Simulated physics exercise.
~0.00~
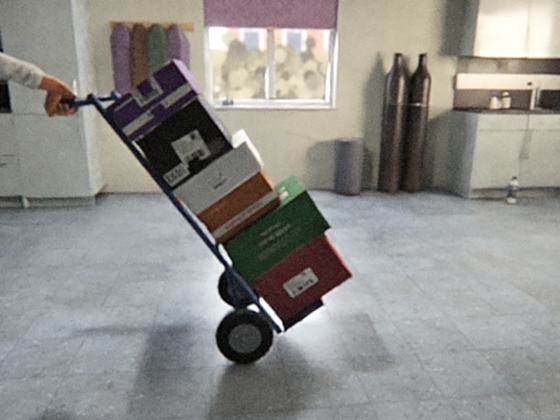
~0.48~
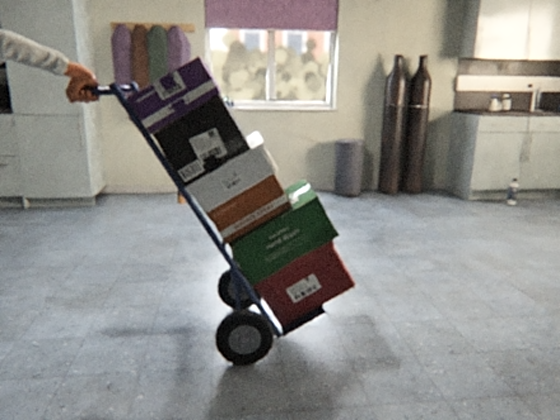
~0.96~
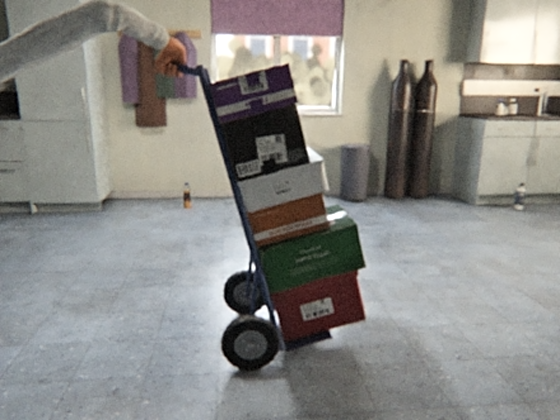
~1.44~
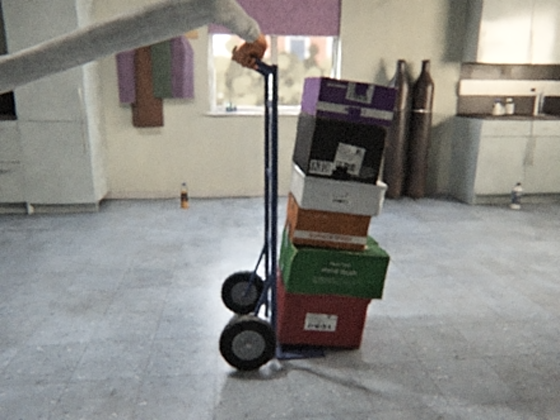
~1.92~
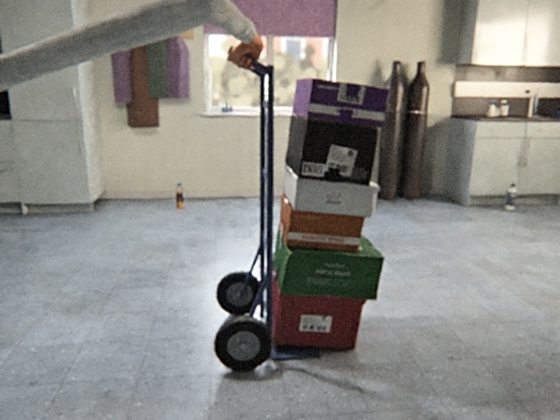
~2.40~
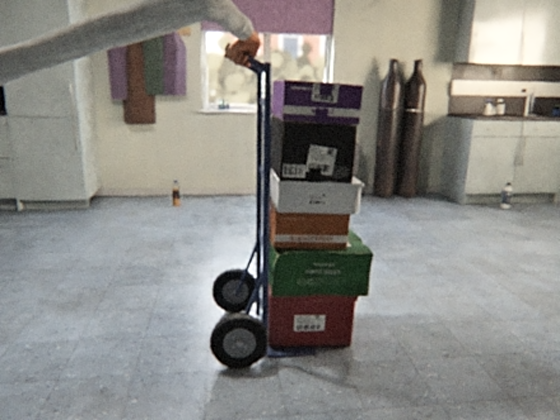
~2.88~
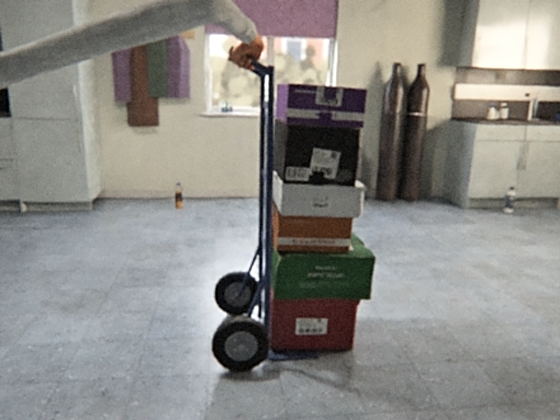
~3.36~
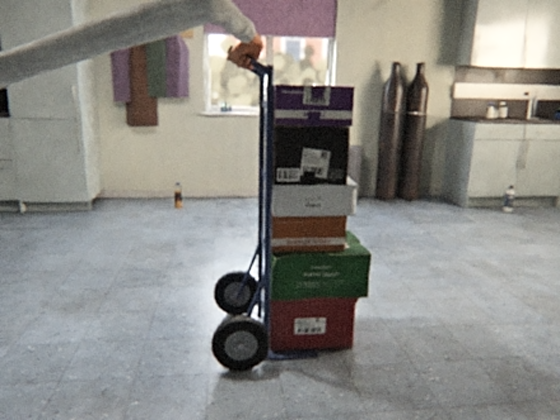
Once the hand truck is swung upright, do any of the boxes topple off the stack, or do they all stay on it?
They all stay on it. The stack leans away to the right as the truck comes upright, then rocks back and stands with every box still in place.
